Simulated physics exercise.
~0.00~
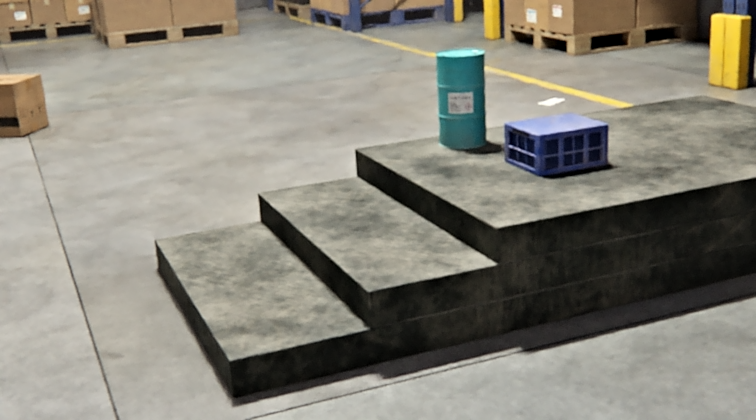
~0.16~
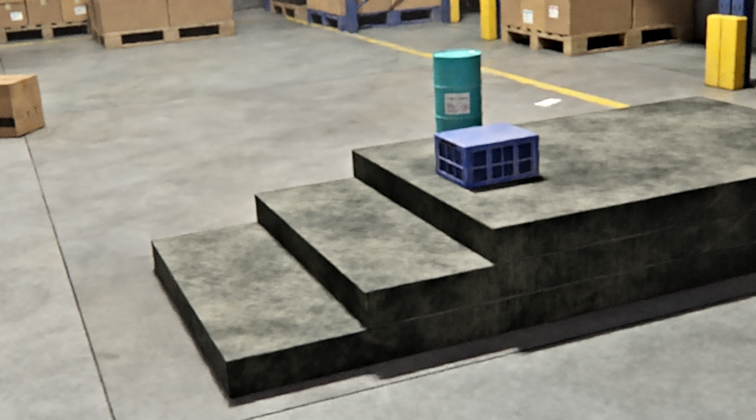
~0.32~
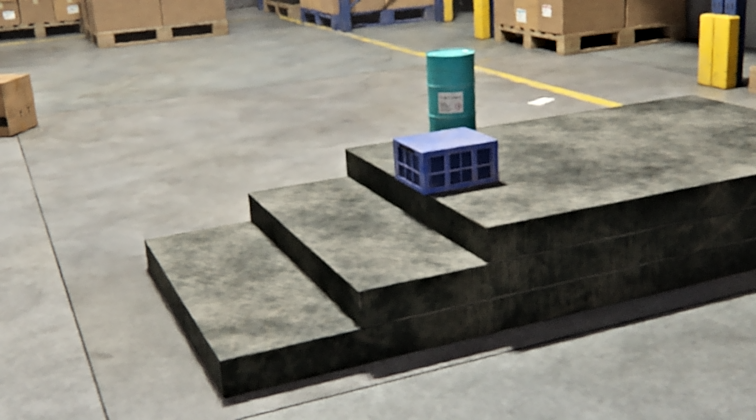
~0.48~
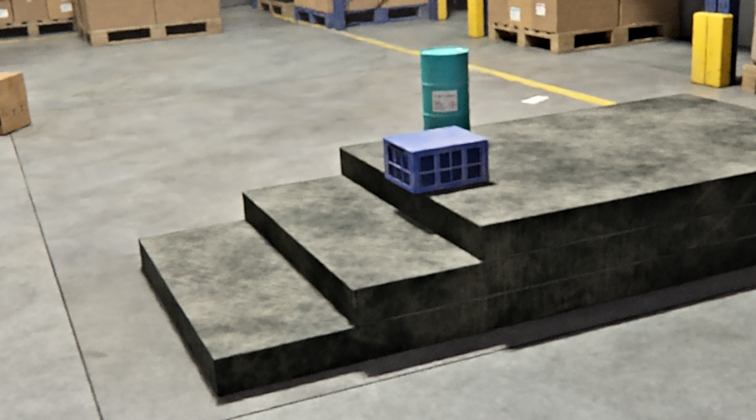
A blue plastic crate sits on the top level of a dark, mottled stepped platform in a warehouse, seen from above at an angle, with a turquoise drum just to its left. Cardboard boxes on pallets, yellow posts and a yellow floor line fill the background. The crate slides left across the landing toward the three descending levels, passing in front of the drum, which stays standing in its place. It slows as it nears the edge, while the view drifts slightly right. Finally, the crate rests upright at the brink, still on the landing.
